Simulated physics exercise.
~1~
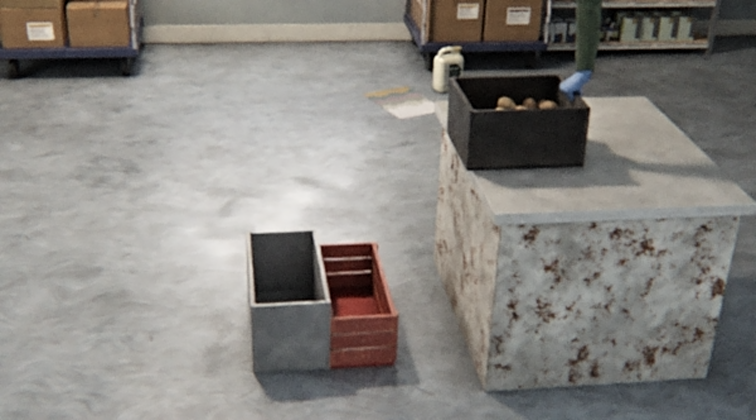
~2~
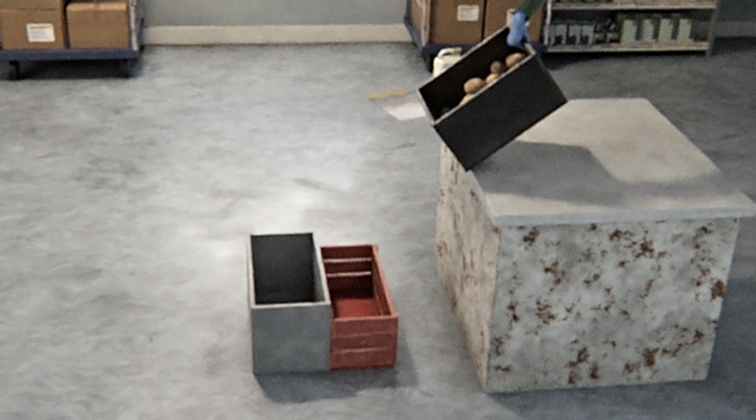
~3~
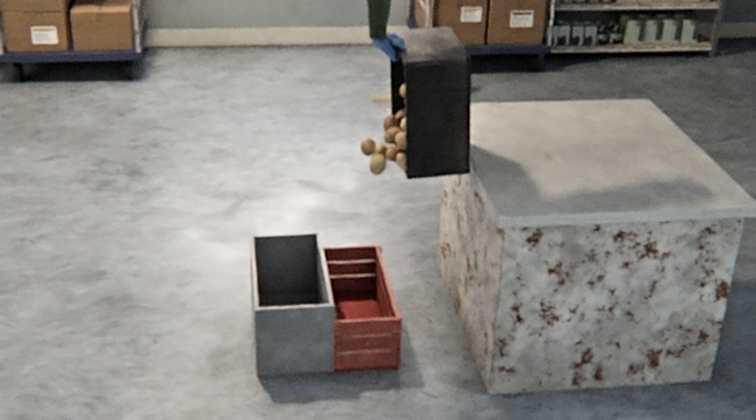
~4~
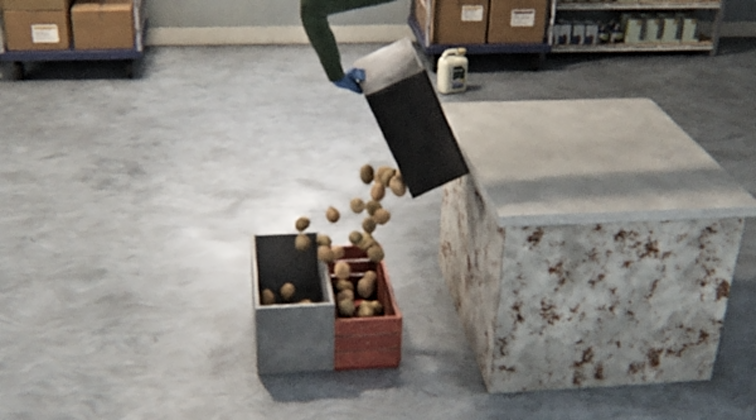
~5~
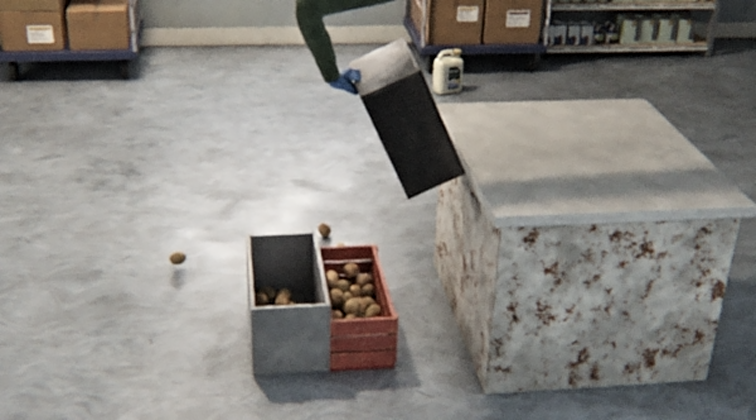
A black tote filled with potatoes sits on a speckled, rust-stained bench, with a red slatted tote and a grey box side by side on the floor to the left. A gloved hand lifts the black tote and tilts it leftward past the bench's edge. As it swings onto its side and beyond, potatoes start tumbling out, then pour down in a loose stream. Most drop into the nearer red tote, while some reach the grey box. Finally the arm holds the tote steeply tipped, the red tote is heaped with potatoes, the grey box holds a few, and two lie on the floor.
